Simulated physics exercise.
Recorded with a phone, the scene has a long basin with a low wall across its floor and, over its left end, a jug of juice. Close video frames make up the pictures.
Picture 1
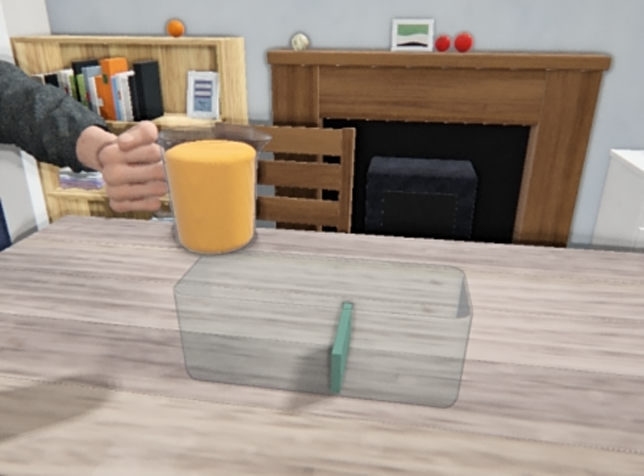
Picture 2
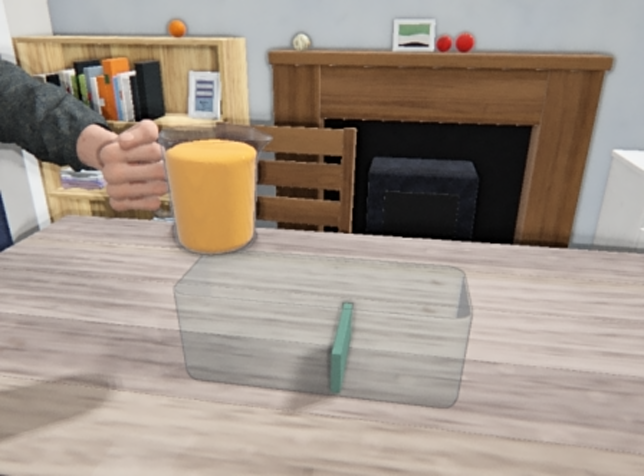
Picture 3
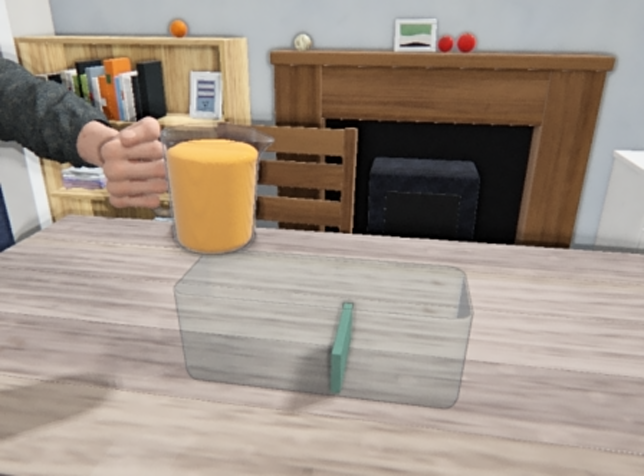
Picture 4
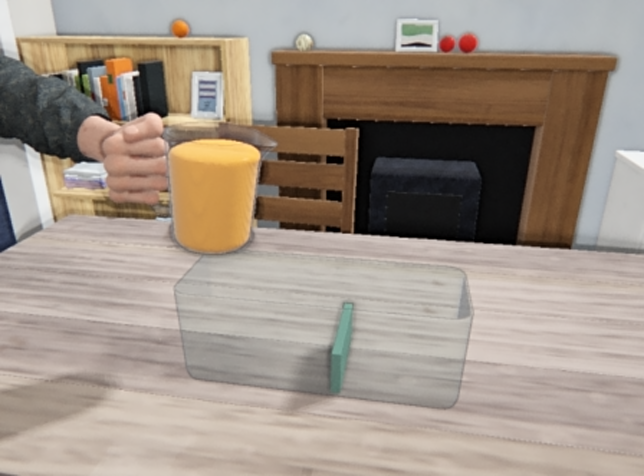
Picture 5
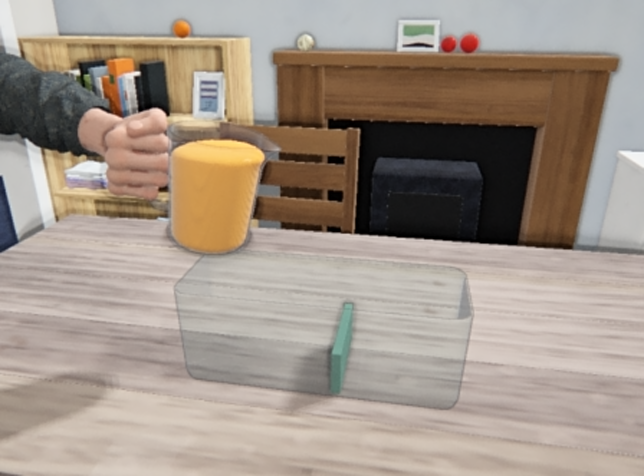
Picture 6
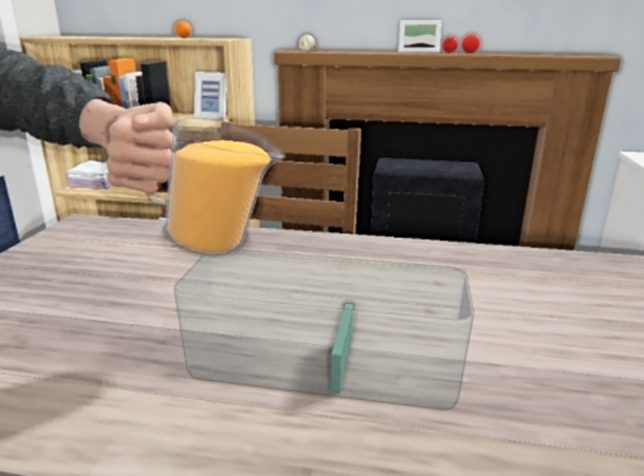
A jug of orange juice, held by a hand at the left, tilts gradually to the right above the left end of a long clear basin, which sits still on a wooden table with a low green wall across its floor.
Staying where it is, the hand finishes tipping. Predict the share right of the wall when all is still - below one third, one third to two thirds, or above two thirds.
Stops short of a third.
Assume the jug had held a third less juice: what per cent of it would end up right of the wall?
Close to 0 per cent, more or less.
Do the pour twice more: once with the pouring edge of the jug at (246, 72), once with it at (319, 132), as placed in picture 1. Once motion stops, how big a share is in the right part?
In order: Close to 10 and 90 percent.
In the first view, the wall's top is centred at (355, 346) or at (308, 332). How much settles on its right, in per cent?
First try around 20 percent; second try around 80 percent.
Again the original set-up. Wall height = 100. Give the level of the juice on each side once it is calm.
50 per cent for the left part, 10 for the right.
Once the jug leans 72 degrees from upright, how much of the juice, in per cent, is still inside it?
I'd reckon near 75 percent is still held at that tilt.
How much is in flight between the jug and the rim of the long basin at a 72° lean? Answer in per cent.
Roughly 15 percent.
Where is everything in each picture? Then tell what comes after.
In the first picture, it leans 0°; its right rim is at (271, 137); the juice meets the walls at (171, 148) and (256, 152); the long basin's rim runs from (191, 270) to (468, 293); the wall's top is at (342, 328).
In the second picture, it leans 1°; its right rim is at (272, 138); the juice meets the walls at (171, 147) and (257, 152).
In the third picture, it leans 3°; its right rim is at (274, 140); the juice meets the walls at (173, 146) and (258, 153).
In the fourth picture, it leans 6°; its right rim is at (277, 144); the juice meets the walls at (174, 147) and (261, 154).
In the fifth picture, it leans 10°; its right rim is at (281, 149); the juice meets the walls at (177, 148) and (265, 155).
In the sixth picture, it leans 15°; its right rim is at (285, 156); the juice meets the walls at (180, 150) and (271, 157).
A moment on, the jug is tipped part way and 77 per cent is still to pour, 4 is left of the wall and 4 right of it.
Next, the jug is tipped right over and 26 per cent is still to pour, 46 is left of the wall and 14 right of it.
Then the jug is tipped right over and 3 per cent is still to pour, 79 is left of the wall and 15 right of it.
Later the jug is tipped right over and 0 per cent is still to pour, 83 is left of the wall and 15 right of it.
Finally, 83 per cent lies left of the wall, 15 right of it and 2 outside.
